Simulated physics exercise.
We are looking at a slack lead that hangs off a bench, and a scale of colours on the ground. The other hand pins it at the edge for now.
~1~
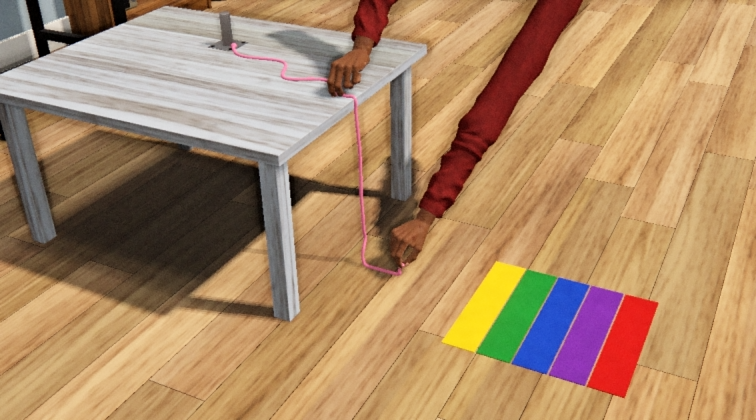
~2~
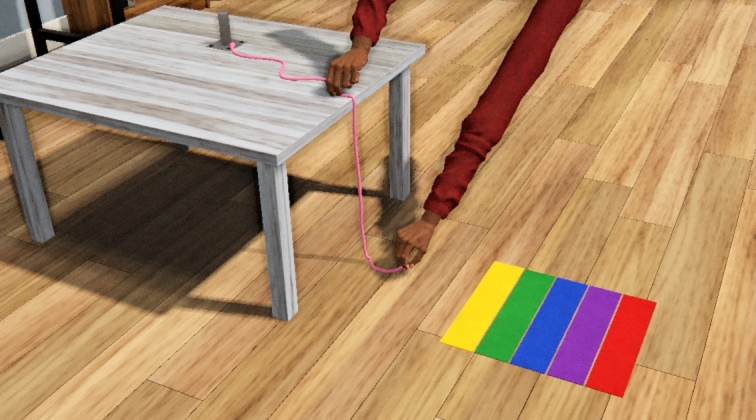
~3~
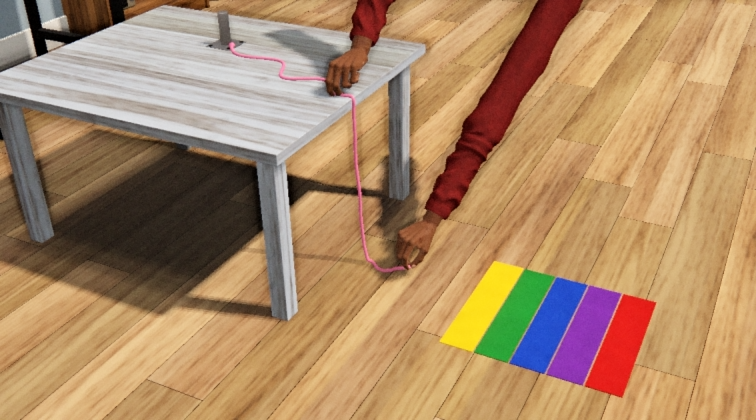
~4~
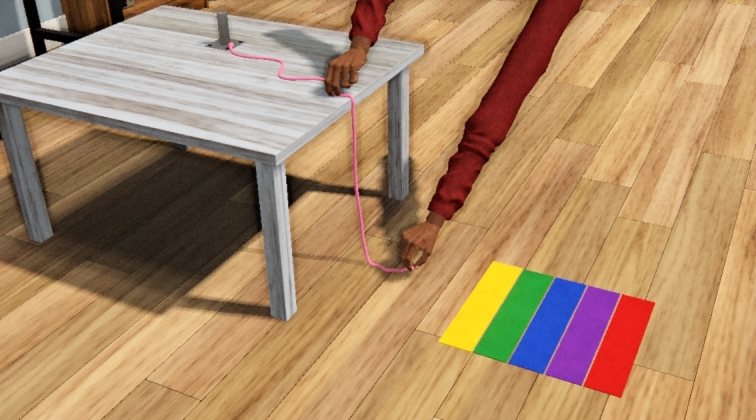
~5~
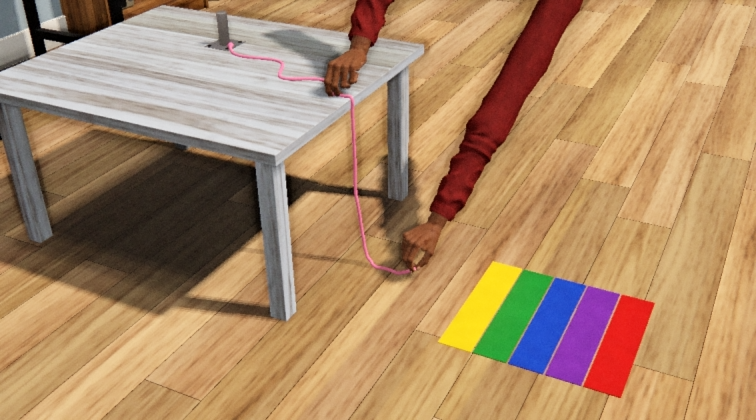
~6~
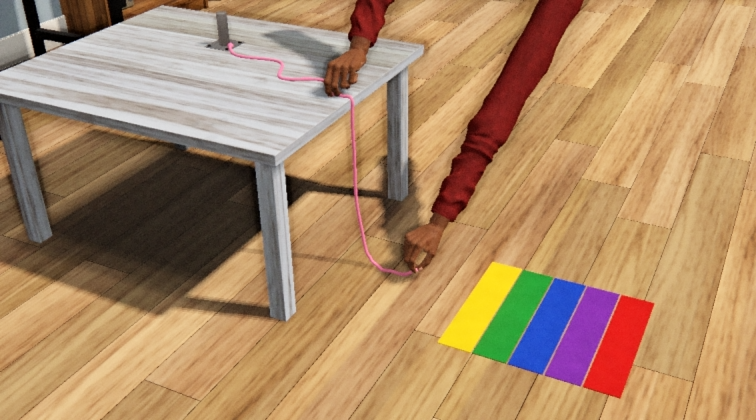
A pink cord trails across a pale grey wooden table and hangs over its right edge to the light wood floor, seen from above at an angle. One hand presses it at the edge while another, below a dark red sleeve, holds its low end left of yellow, green, blue, purple and red strips. The lower hand shifts very slightly right with the cord, while the view stays still.
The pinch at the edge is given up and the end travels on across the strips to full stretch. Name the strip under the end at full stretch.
It halts on the blue strip.
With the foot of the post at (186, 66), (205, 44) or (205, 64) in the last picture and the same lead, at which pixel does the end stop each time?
In that order: (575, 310), (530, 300) and (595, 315).
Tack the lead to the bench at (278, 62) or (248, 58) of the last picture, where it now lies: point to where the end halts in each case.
Near (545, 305) and (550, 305).
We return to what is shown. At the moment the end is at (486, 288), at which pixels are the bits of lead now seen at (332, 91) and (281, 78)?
About (356, 102), and the other about (307, 78).
Soon after, end near (486, 288); over yellow.
Then, end near (530, 300); over green.
At full stretch, end near (557, 308); over blue. Over blue.
